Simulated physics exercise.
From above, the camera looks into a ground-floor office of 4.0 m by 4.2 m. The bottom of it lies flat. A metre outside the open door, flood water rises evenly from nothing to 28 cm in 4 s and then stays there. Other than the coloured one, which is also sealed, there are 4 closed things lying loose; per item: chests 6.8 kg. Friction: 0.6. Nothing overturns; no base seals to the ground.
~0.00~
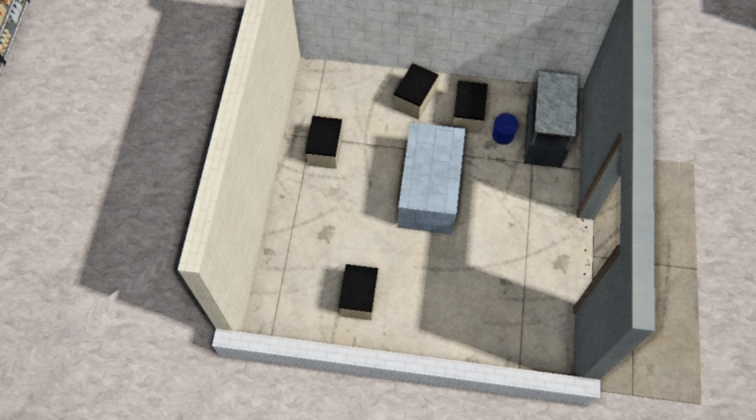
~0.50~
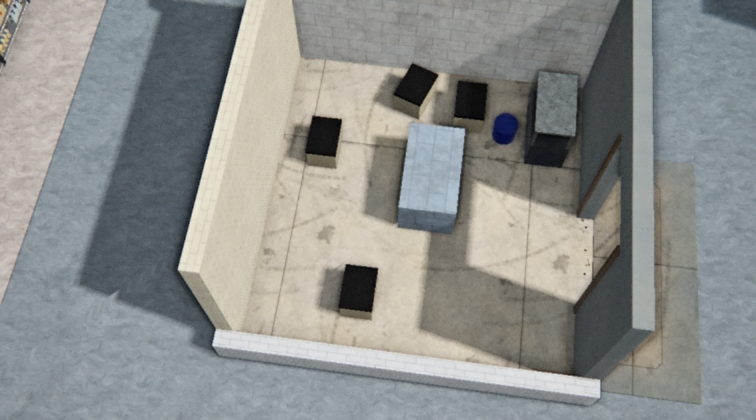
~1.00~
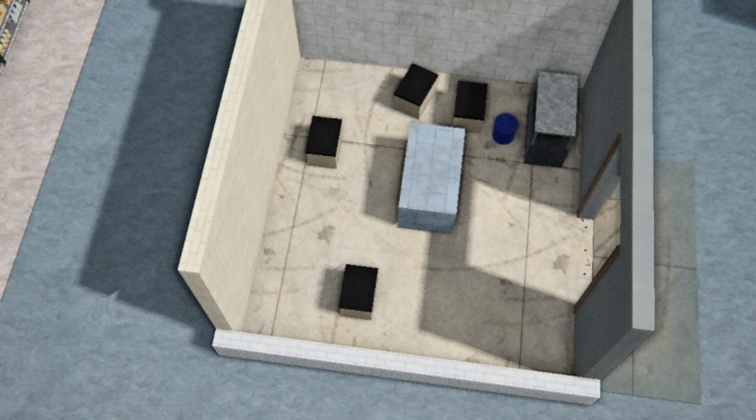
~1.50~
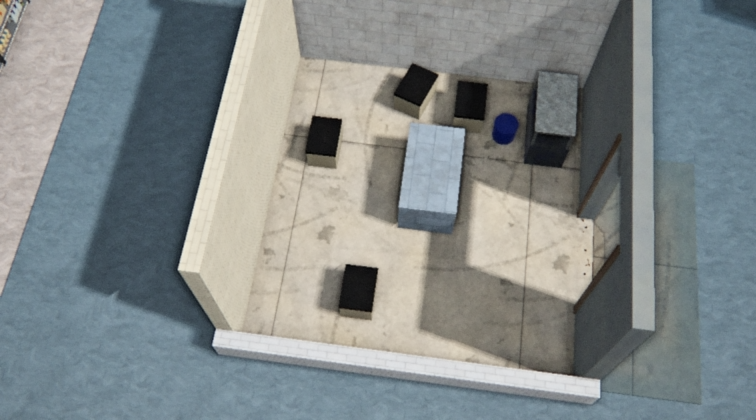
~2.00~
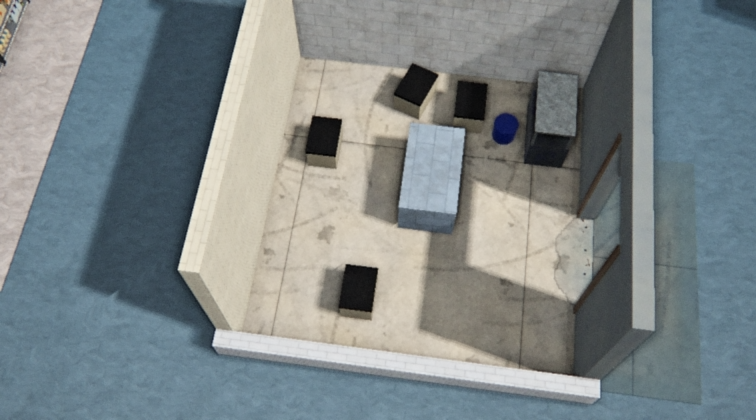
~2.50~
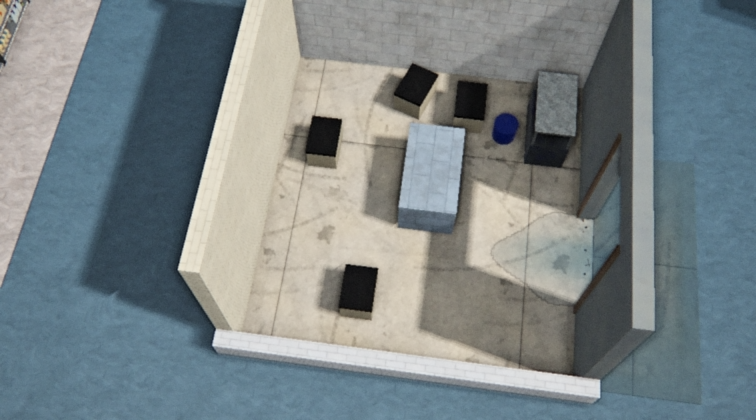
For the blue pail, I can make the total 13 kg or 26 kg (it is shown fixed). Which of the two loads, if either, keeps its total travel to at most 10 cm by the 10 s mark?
The lighter one.
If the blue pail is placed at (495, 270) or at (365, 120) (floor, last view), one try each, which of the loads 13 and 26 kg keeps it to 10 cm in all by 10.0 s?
Respectively, the heavy option is needed and the heavy option is needed.
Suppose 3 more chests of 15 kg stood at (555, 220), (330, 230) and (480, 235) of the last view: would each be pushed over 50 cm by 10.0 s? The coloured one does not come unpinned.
The first comes out above the threshold, the second above the threshold, the third above the threshold.
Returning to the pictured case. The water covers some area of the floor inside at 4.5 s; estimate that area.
Somewhere around 8.0 m2, roughly.
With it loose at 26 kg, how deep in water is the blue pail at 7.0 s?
Close to 8 cm deep.
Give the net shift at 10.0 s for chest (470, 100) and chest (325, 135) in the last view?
The first is 50 cm from its start, the second 100 cm.
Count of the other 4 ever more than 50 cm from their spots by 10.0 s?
The tally stands at 4.
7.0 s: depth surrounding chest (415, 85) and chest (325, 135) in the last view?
Around 2 cm and 3 cm.
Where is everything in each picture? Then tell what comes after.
The blue pail at (506, 124), on the bottom; 0.0 m2 under water; 0 of 5 have shifted, in the first picture.
The blue pail at (506, 124) rests on the ground; water covers 0.0 m2; 0 of 5 have shifted, in the second picture.
The blue pail at (506, 124), on the bottom; water covers 0.0 m2; 0 of 5 have shifted, in the third picture.
The blue pail at (506, 124) rests on the ground; 0.0 m2 under water; 0 of 5 have shifted, in the fourth picture.
The blue pail at (506, 124), on the bottom; water covers 0.2 m2; 0 of 5 have shifted, in the fifth picture.
The blue pail at (506, 124) rests on the ground; 0.9 m2 under water; 0 of 5 have shifted, in the sixth picture.
After 3.5 s the blue pail would be 0 cm from its start with 13 kg and 0 cm from its start with 26 kg; 0 cm of water round it then.
After 4.5 s the blue pail would be 0 cm from its start with 13 kg and 0 cm from its start with 26 kg; 3 cm of water round it then.
After 7.0 s the blue pail would be 0 cm from its start with 13 kg and 0 cm from its start with 26 kg; 8 cm of water round it then.
After 10.0 s the blue pail would be 0 cm from its start with 13 kg and 0 cm from its start with 26 kg; 11 cm of water round it then.
